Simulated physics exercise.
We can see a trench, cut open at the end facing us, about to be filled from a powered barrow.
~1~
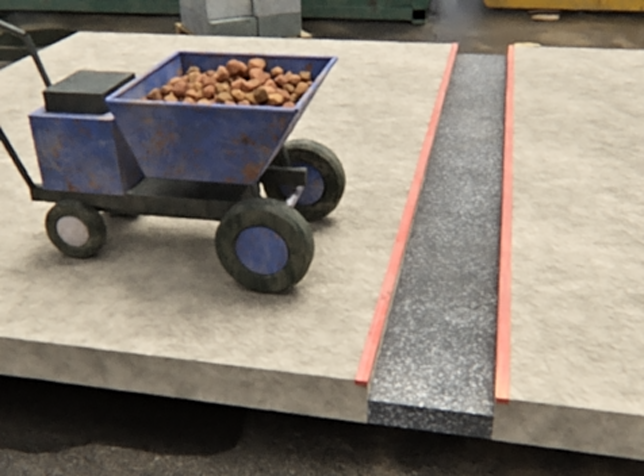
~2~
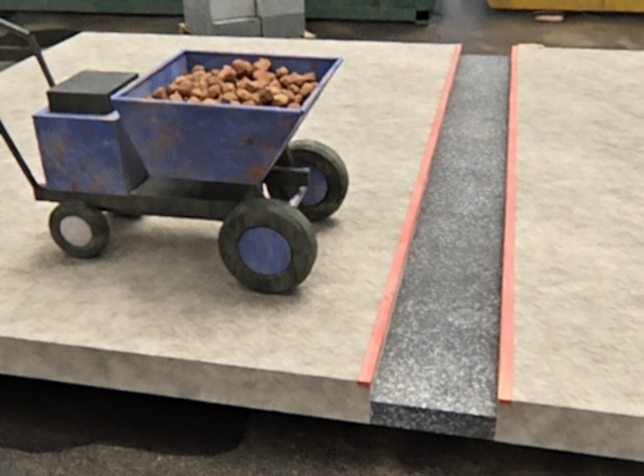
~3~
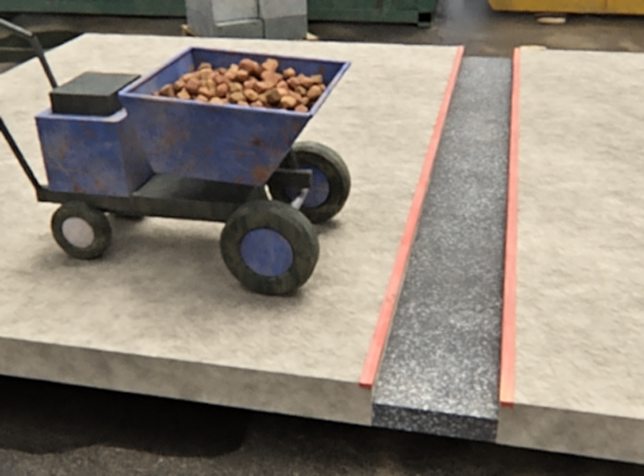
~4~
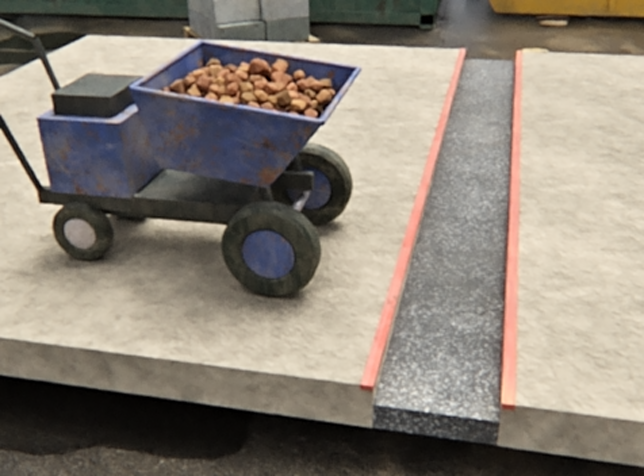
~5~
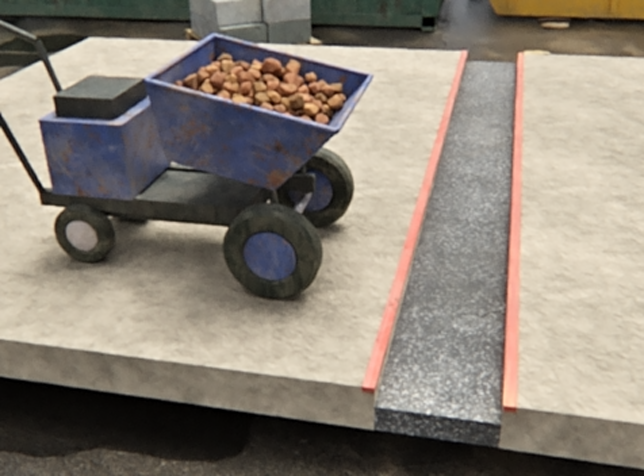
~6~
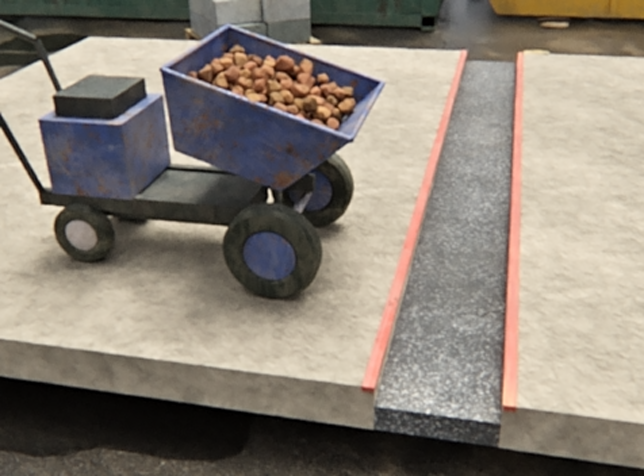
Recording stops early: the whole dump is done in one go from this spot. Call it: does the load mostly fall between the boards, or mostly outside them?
It mostly falls between the boards.
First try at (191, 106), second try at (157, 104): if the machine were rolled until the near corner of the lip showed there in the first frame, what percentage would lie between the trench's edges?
First try: Some 40 %; second try: 20 %.
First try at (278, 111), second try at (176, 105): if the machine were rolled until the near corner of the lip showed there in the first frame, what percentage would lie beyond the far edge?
10 and 0 percent, in that order.
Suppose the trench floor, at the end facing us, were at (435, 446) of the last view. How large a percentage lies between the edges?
100 %.
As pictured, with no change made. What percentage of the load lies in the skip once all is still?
Share in the skip: Around 5 %.
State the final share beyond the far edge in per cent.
About 10 %.
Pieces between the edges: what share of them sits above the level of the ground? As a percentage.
45 in a hundred.
Shortly afterwards, skip tipped steeply; the whole lot in the skip.
Next, skip tipped right over; near two thirds in the skip; near a quarter in or heaped over the trench; only a few falling.
Some moments later, skip tipped right over; a little in the skip; the bulk in or heaped over the trench; a little beyond it.
In the end, skip tipped right over; a little in the skip; the bulk in or heaped over the trench; a little beyond it.
